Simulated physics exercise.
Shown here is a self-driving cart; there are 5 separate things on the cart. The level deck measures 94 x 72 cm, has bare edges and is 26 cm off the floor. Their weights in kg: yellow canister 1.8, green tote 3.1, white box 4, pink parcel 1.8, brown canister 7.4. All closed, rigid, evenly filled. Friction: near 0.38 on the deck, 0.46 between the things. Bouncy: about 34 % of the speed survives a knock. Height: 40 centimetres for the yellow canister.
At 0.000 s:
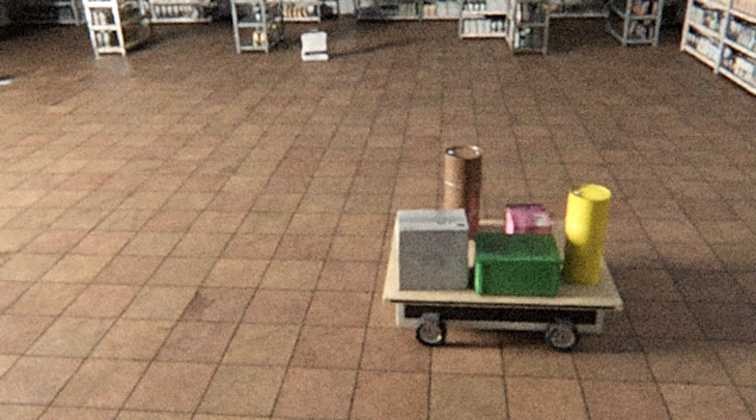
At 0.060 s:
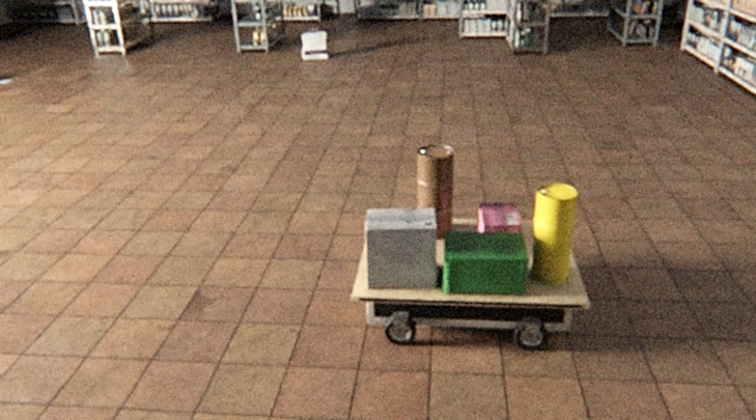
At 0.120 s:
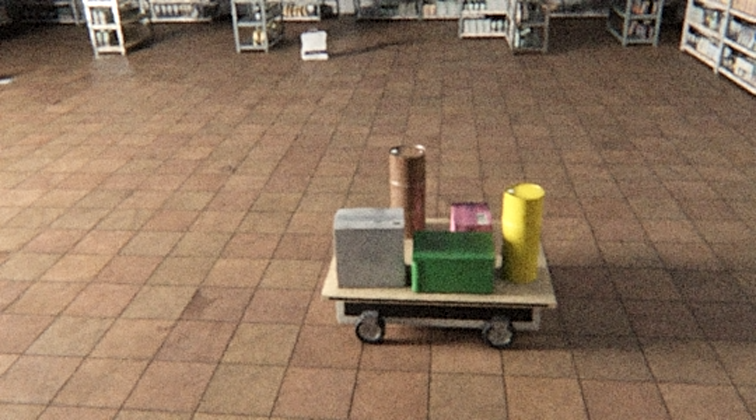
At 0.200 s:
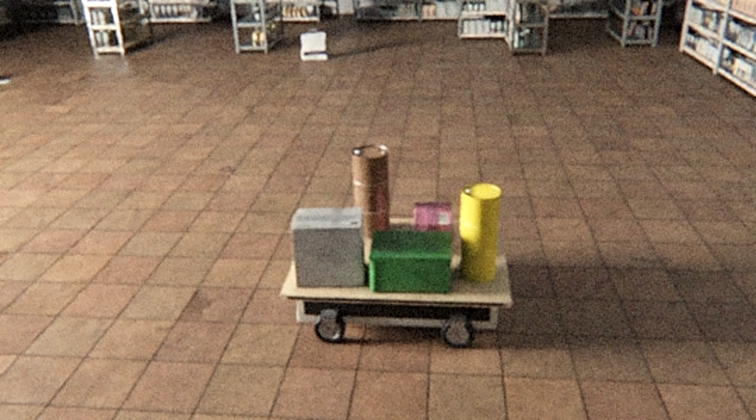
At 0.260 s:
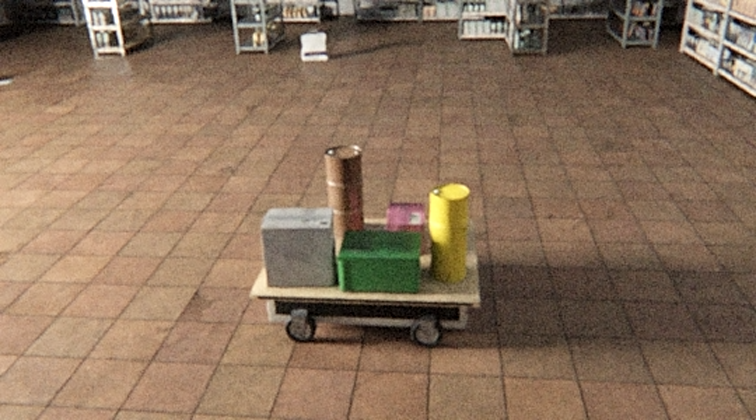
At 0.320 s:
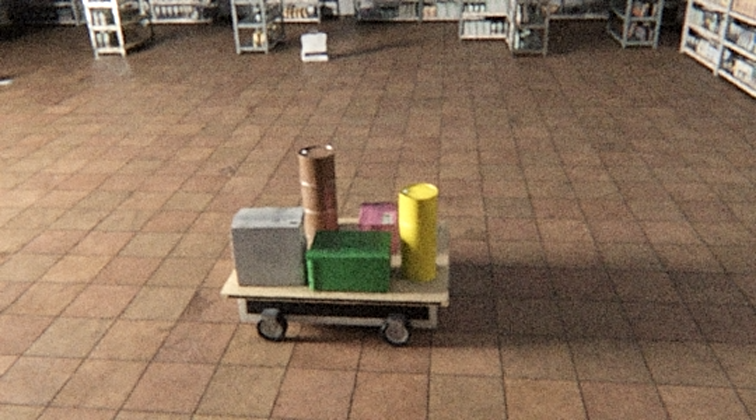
A low wheeled cart glides steadily from right to left across a brown tiled floor in a large room lined with shelves, seen from a raised, still camera. Its pale deck carries a light grey box at left, a green tote at front centre, a yellow canister at right, and a brown canister and pink parcel behind. The load rides along without visibly shifting.
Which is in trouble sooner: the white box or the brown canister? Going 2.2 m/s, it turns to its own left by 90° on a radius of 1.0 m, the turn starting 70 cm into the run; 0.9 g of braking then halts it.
The second of the two.
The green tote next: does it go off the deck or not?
Green tote: Stays in bounds.
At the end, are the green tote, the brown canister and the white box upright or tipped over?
Well, the green tote holds steady, the brown canister tumbles down, and the white box tumbles down.
After 0.62 s, cart has run 136 cm, turned 30°; brown canister now off the deck; white box slid 27 cm near (124, 260); green tote slid 10 cm.
After 1.02 s, cart has run 224 cm, turned 80°; white box and pink parcel now off the deck; green tote slid 33 cm; yellow canister slid 11 cm.
After 1.32 s, cart has run 280 cm, turned 90°; green tote slid 41 cm; yellow canister slid 22 cm.
After 1.72 s, cart has run 284 cm, turned 90°, stopped; yellow canister leaning 44°; green tote slid 56 cm.
By the end (4.2 s), off the deck, yellow canister, white box, pink parcel and brown canister; not toppled but over 10 cm from the start, green tote. White box went at 0.86 s; brown canister went at 0.58 s.
